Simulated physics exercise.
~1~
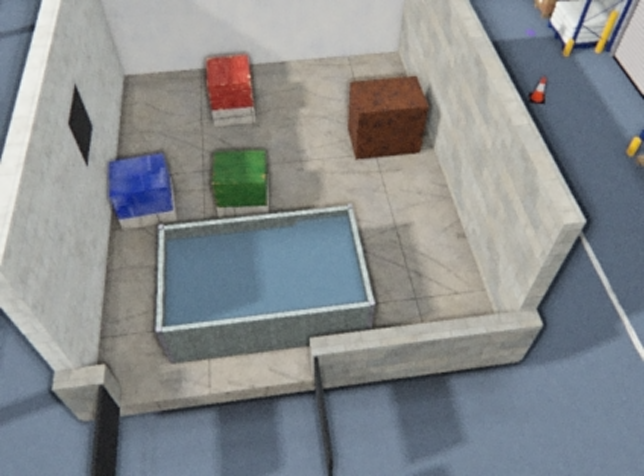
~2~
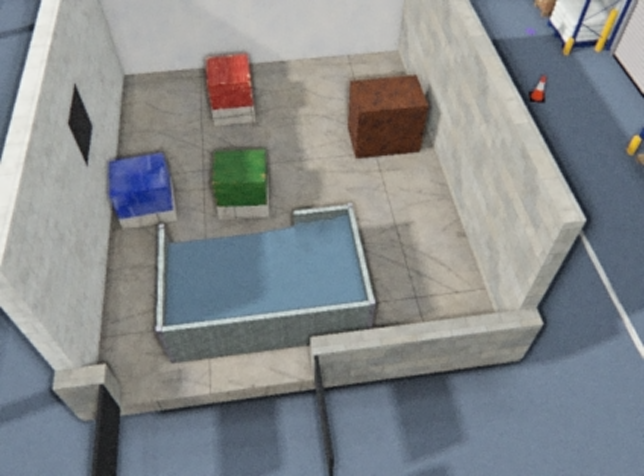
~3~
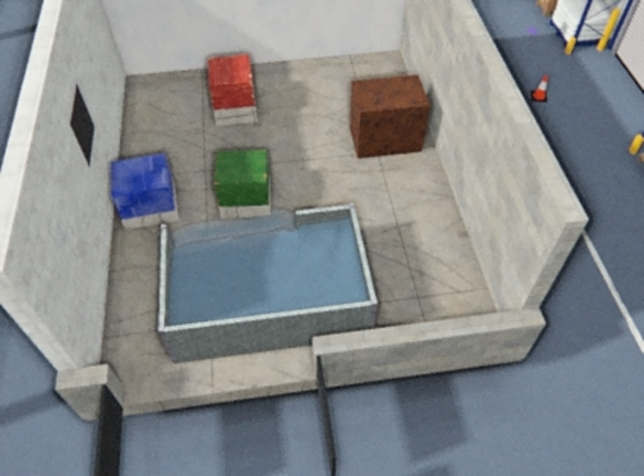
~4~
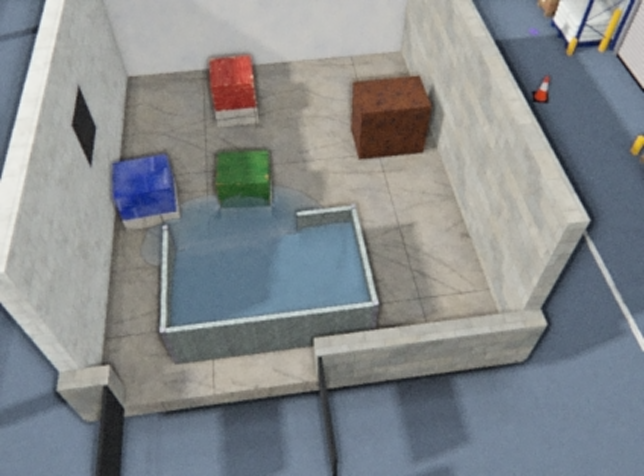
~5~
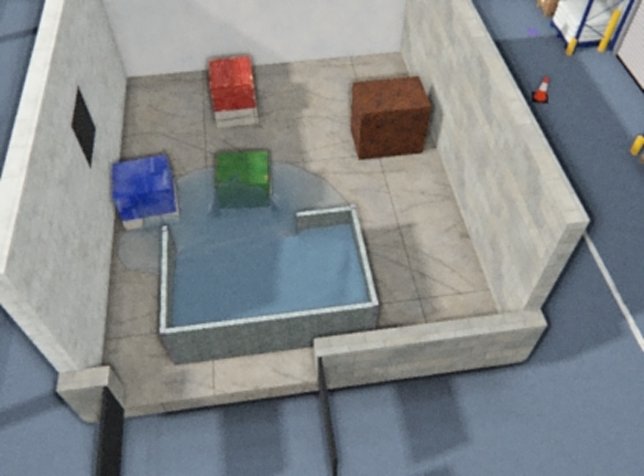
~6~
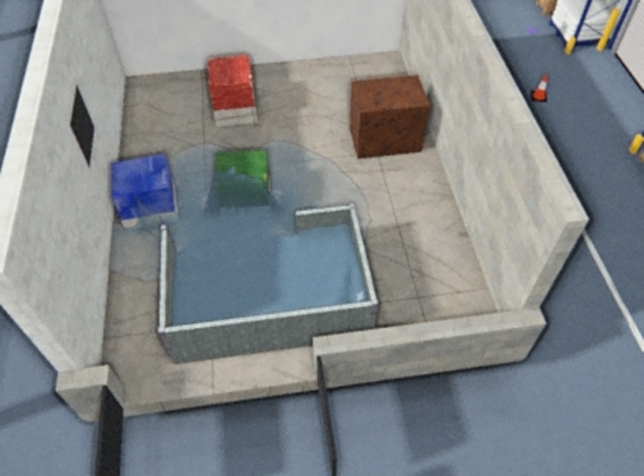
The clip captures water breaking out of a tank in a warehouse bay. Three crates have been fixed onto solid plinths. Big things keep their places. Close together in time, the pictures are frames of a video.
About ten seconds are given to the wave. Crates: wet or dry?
The red crate is never reached. The green crate is reached. The blue crate is reached.
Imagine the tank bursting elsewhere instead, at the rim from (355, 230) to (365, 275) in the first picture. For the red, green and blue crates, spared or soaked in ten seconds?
Result: Red crate is left untouched, green crate is left untouched, blue crate is left untouched.
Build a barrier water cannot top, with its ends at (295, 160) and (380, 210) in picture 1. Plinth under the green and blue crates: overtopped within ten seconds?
Green crate is flooded, blue crate is flooded.
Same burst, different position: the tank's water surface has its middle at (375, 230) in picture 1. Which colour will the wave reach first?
Crate marked green.
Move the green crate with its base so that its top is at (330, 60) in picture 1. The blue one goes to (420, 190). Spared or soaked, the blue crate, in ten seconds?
The blue one is not reached.
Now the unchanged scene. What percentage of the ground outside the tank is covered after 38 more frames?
That comes to about 95 per cent.
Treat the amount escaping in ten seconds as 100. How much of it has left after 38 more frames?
Somewhere around 65 per cent, I'd say.
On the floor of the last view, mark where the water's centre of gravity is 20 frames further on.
Somewhere near (260, 199).
A moment on, water covers 50 % of the floor; the red crate water round its plinth, the green crate water round its plinth, the blue crate water round its plinth.
Next, water covers 75 % of the floor; the red crate water round its plinth, the green crate water round its plinth, the blue crate water round its plinth.
Then, water covers 85 % of the floor; the red crate water round its plinth, the green crate water round its plinth, the blue crate water round its plinth.
Later, water covers 95 % of the floor; the red crate water round its plinth, the green crate water round its plinth, the blue crate water round its plinth.
In the end, water covers 100 % of the floor; the red crate stayed above the water, the green crate was topped, the blue crate was topped.
